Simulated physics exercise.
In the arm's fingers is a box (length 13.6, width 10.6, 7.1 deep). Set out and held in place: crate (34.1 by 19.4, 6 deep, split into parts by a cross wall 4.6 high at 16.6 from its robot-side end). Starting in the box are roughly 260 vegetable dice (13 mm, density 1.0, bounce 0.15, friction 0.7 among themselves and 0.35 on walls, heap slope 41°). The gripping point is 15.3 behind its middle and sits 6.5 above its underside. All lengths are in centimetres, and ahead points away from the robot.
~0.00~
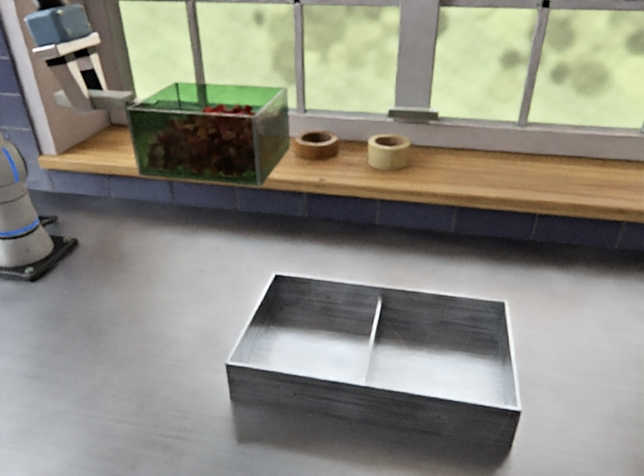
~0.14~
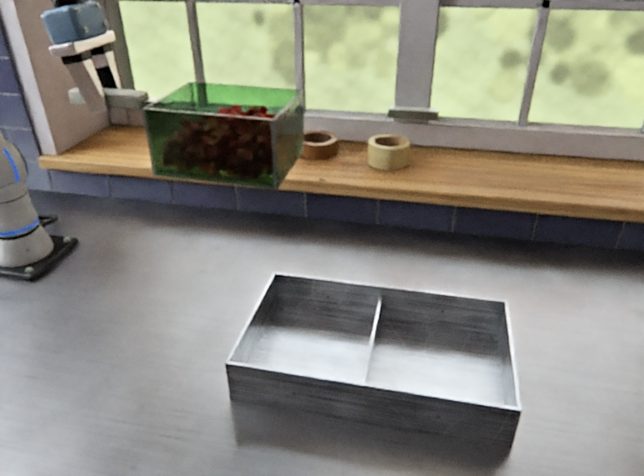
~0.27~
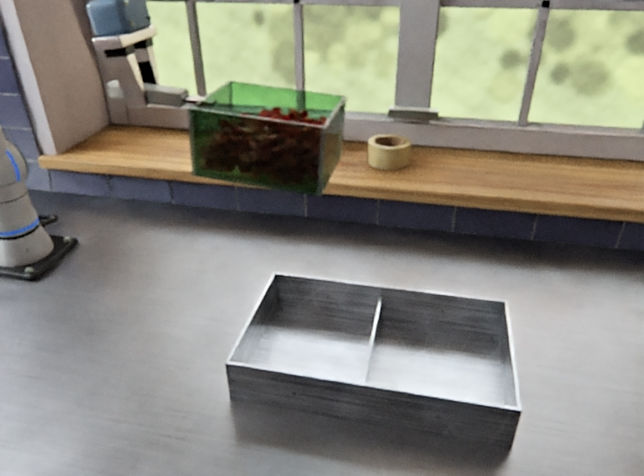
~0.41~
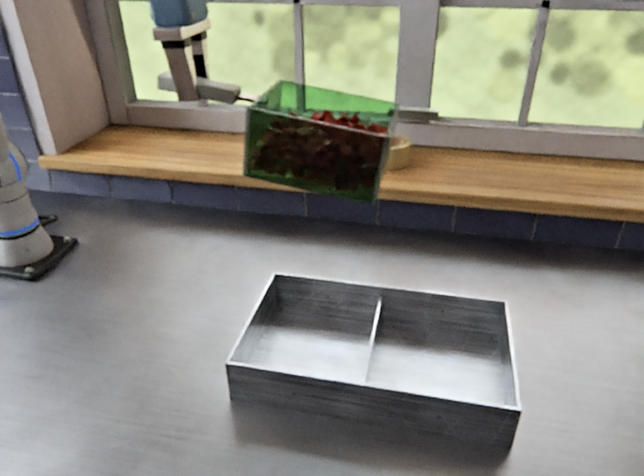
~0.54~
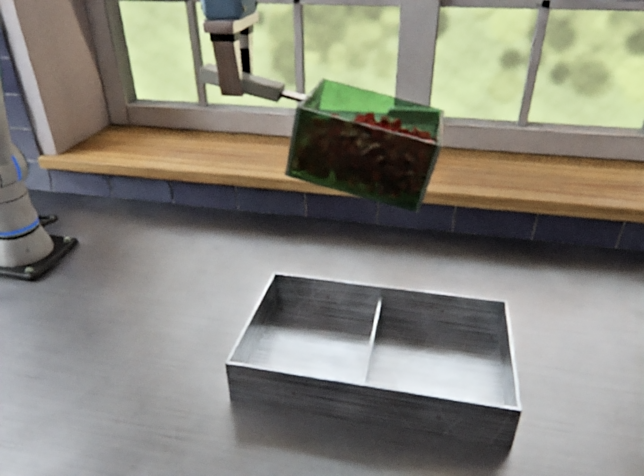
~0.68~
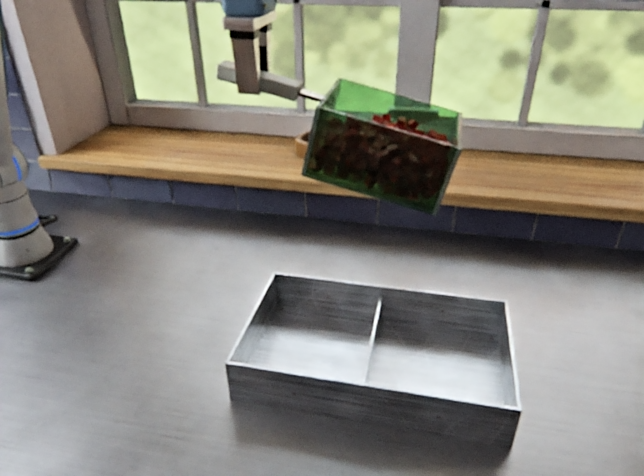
By a window above a grey worktop, a robot arm carrying a green see-through box of dark red pieces rightward, tilting it gradually.
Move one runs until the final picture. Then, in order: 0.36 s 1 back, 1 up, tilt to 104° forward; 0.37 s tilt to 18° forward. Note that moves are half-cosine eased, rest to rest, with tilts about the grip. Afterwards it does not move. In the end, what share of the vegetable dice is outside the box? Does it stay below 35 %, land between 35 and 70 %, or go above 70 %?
It stays below 35 %.
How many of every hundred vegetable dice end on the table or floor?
About 10 %.
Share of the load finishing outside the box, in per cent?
10 per cent, more or less.
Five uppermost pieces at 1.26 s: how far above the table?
They're roughly 30 centimetres up.
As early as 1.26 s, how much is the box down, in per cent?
Roughly 10 percent by that moment.
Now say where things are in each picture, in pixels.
The first frame shows the box floor at (218, 158), level; upper third of the load around (229, 125), from x 150 to 280, top at y 110; 265 in the box.
The second frame shows the box floor at (233, 159), tilted 1° forward; upper third of the load around (243, 127), from x 165 to 295, top at y 110.
The third frame shows the box floor at (271, 162), tilted 4° forward; upper third of the load around (277, 131), from x 205 to 335, top at y 110.
The fourth frame shows the box floor at (320, 166), tilted 9° forward; upper third of the load around (323, 135), from x 255 to 385, top at y 115.
The fifth frame shows the box floor at (361, 169), tilted 12° forward; upper third of the load around (360, 137), from x 300 to 430, top at y 120.
The sixth frame shows the box floor at (376, 170), tilted 13° forward; upper third of the load around (370, 138), from x 315 to 445, top at y 120; 265 in the box.
After 0.97 s, tilted 96° forward, highest piece 31 above the table; 245 in the box, 9 in the robot-side part, 11 in flight or on a rim.
After 1.26 s, tilted 47° forward, highest piece 30 above the table; 234 in the box, 20 on the table or floor, 11 in the robot-side part.
After 1.61 s, tilted 18° forward, highest piece 34 above the table; 234 in the box, 20 on the table or floor, 11 in the robot-side part.
After 2.66 s, tilted 18° forward, highest piece 34 above the table; 234 in the box, 20 on the table or floor, 11 in the robot-side part.
In the end, 234 in the box, 20 on the table or floor, 11 in the robot-side part. That is 12 % outside the box.
